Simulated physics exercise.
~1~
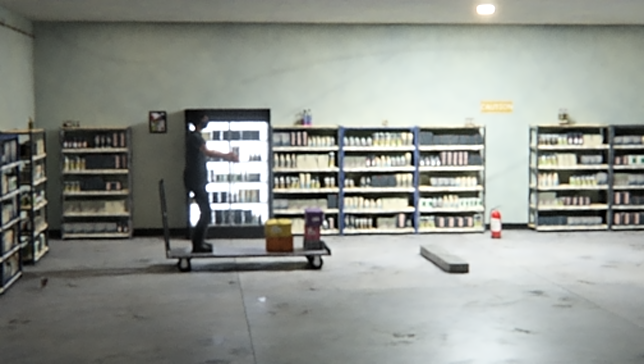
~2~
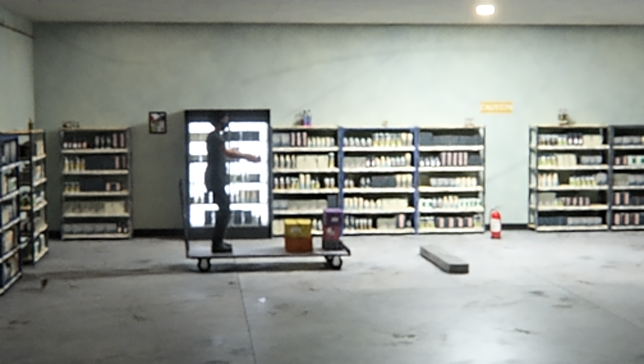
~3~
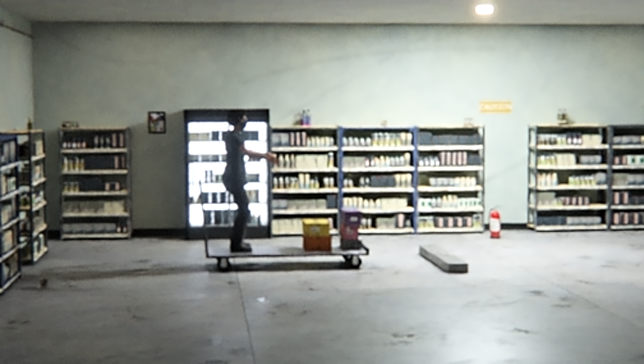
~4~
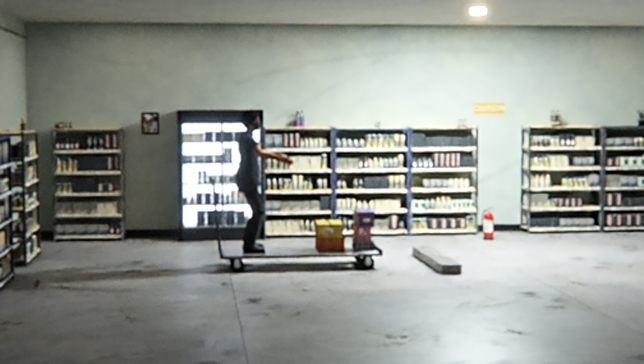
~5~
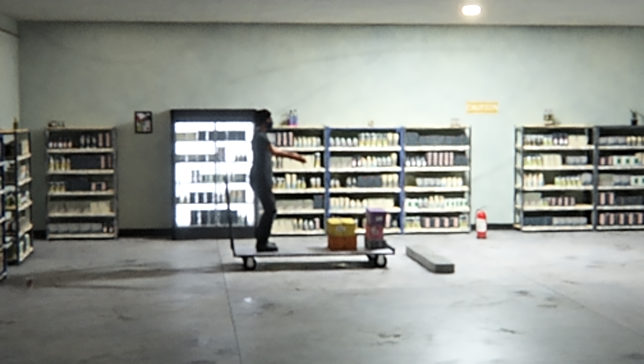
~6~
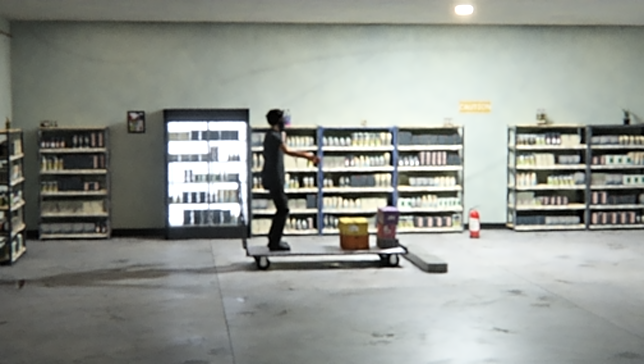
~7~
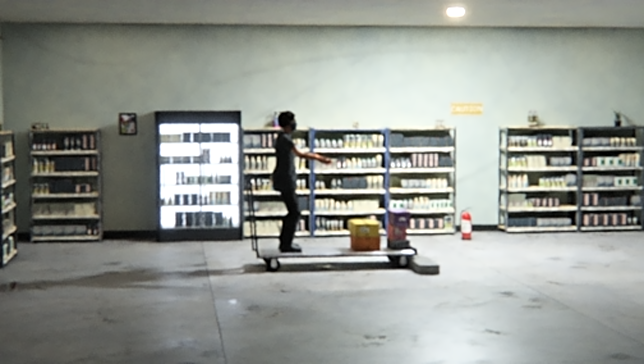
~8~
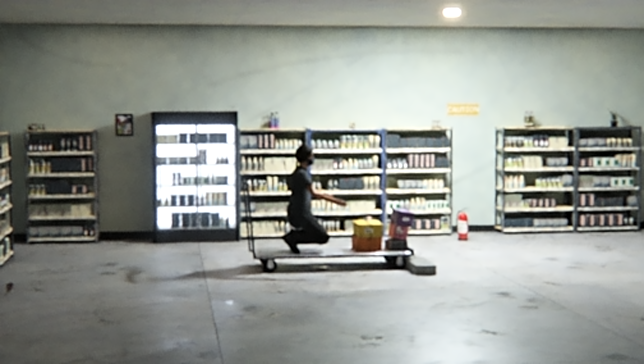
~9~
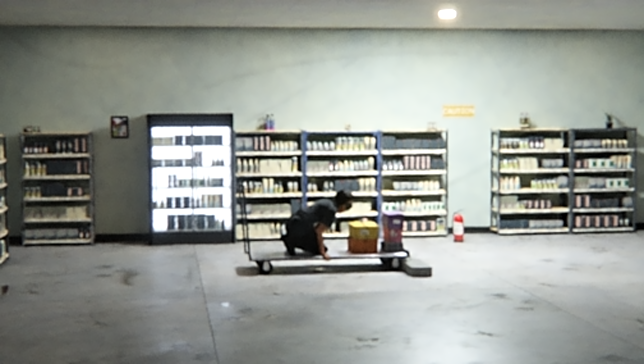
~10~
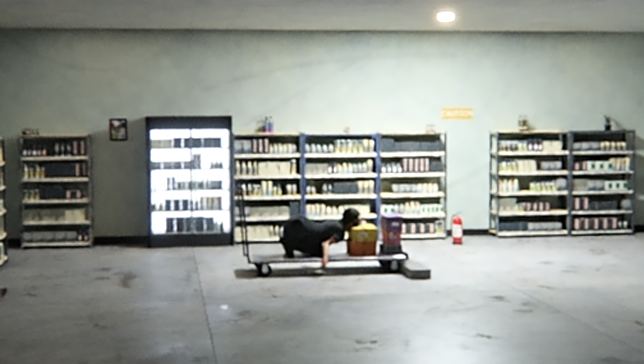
In a dim storeroom seen from the side, stocked shelves and a glowing glass-fronted cooler line the back wall, with a red fire extinguisher to the right. A dark-clothed person stands on a flat trolley with one arm held forward, behind a yellow and orange load and a purple one. The trolley rolls right towards a low grey beam on the floor while the view pans slightly right. It reaches the beam and stops, and the person's knees fold. The person pitches forward and ends slumped low on the deck against the yellow load, with the purple one still aboard.
